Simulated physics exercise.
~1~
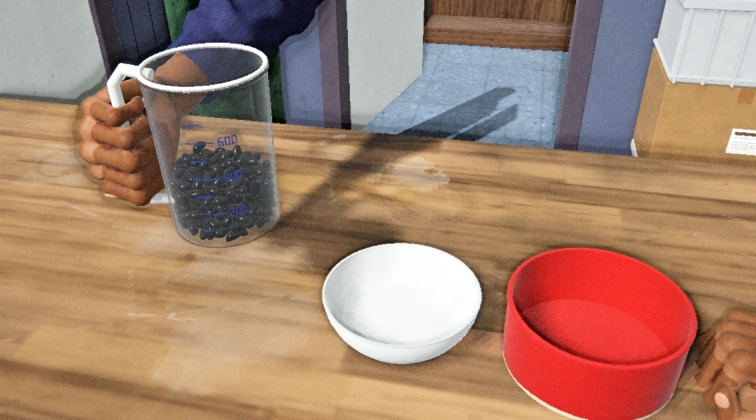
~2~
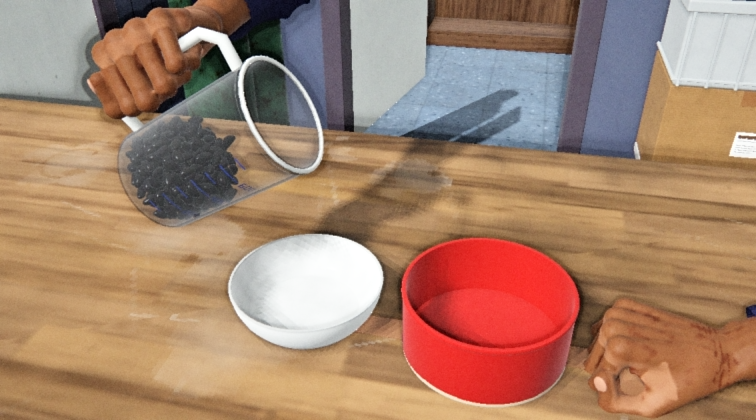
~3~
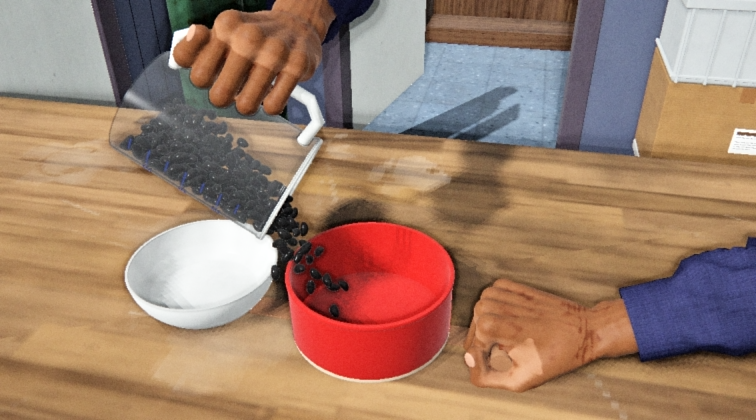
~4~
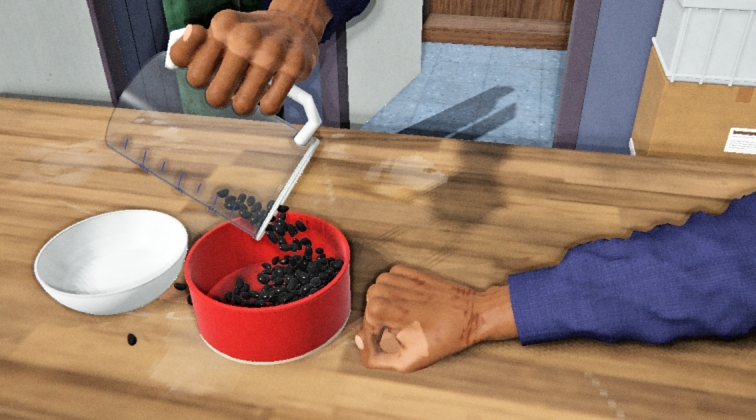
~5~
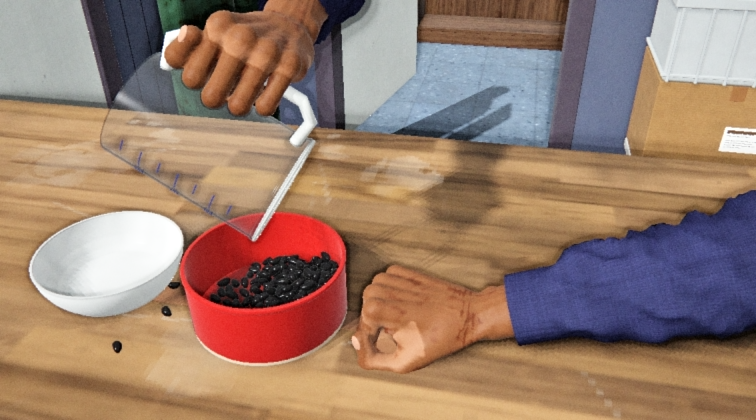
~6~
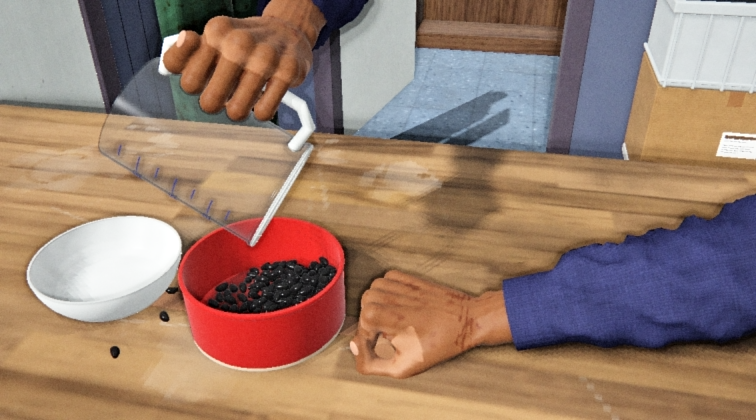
We see a worker's hand tilt a clear jug of black beans while a white bowl and a red pot slide left across a wooden table; the beans pour into the red pot, a few land on the table, and the emptied jug stays tipped above the pot.
